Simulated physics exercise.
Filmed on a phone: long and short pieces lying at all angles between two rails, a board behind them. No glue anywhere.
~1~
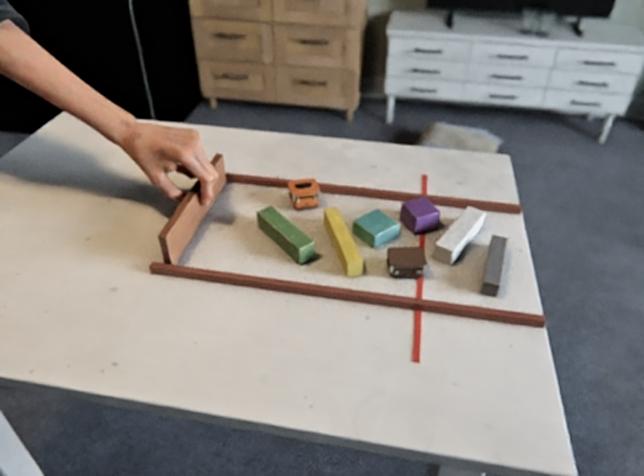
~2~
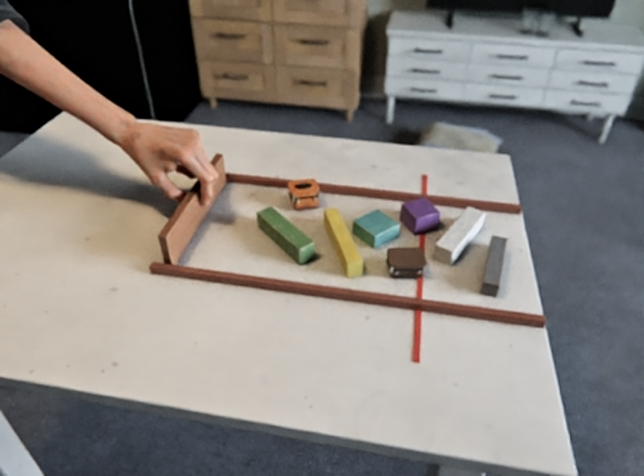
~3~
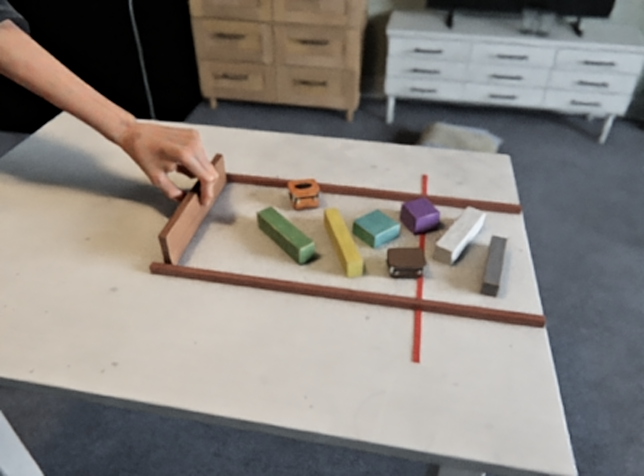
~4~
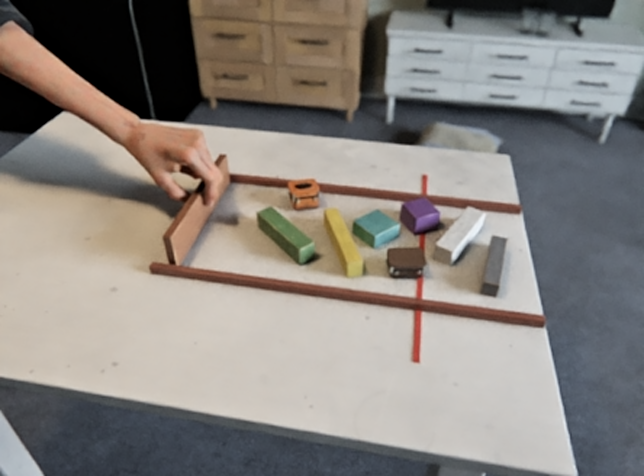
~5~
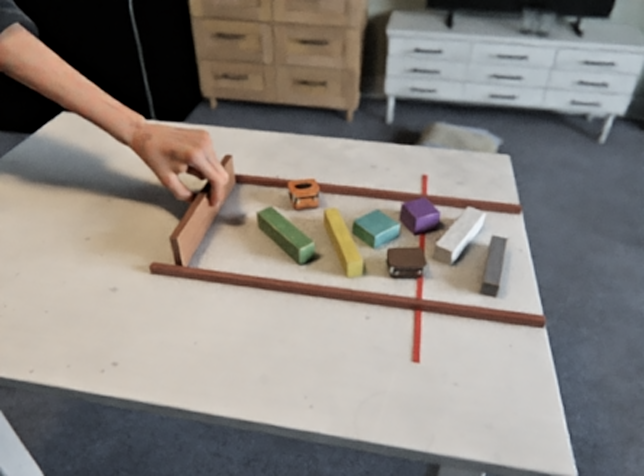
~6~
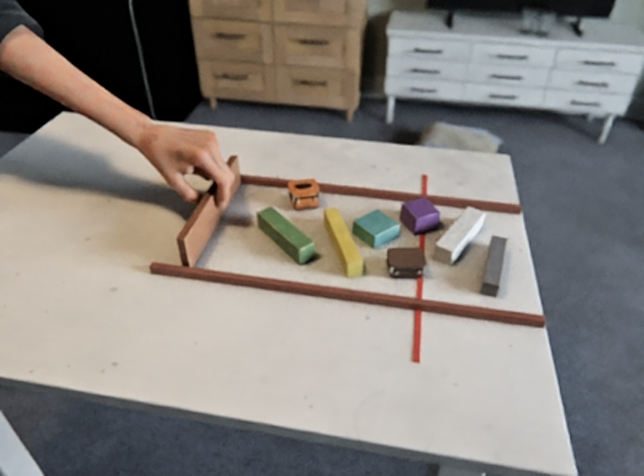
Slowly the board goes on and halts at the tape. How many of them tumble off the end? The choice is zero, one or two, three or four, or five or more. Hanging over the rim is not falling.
Here the number that fall off is zero.
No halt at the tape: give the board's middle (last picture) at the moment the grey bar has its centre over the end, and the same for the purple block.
At (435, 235) for the grey bar; at (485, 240) for the purple block.
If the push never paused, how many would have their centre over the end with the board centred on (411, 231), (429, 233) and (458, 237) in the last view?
Place by place, 0, 0 and 2.
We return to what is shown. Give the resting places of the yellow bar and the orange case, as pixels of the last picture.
Near (450, 253) and (439, 213).
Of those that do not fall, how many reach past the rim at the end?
Overhanging: 0.
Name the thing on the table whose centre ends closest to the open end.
It is the grey bar.
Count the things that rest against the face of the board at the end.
In contact: 2.
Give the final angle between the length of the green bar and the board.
Near 0 degrees.
A little later, none off yet; grey bar at rest near (494, 265); white bar at rest near (460, 235); purple block at rest near (419, 216).
When it is over, the number that fall off is zero.
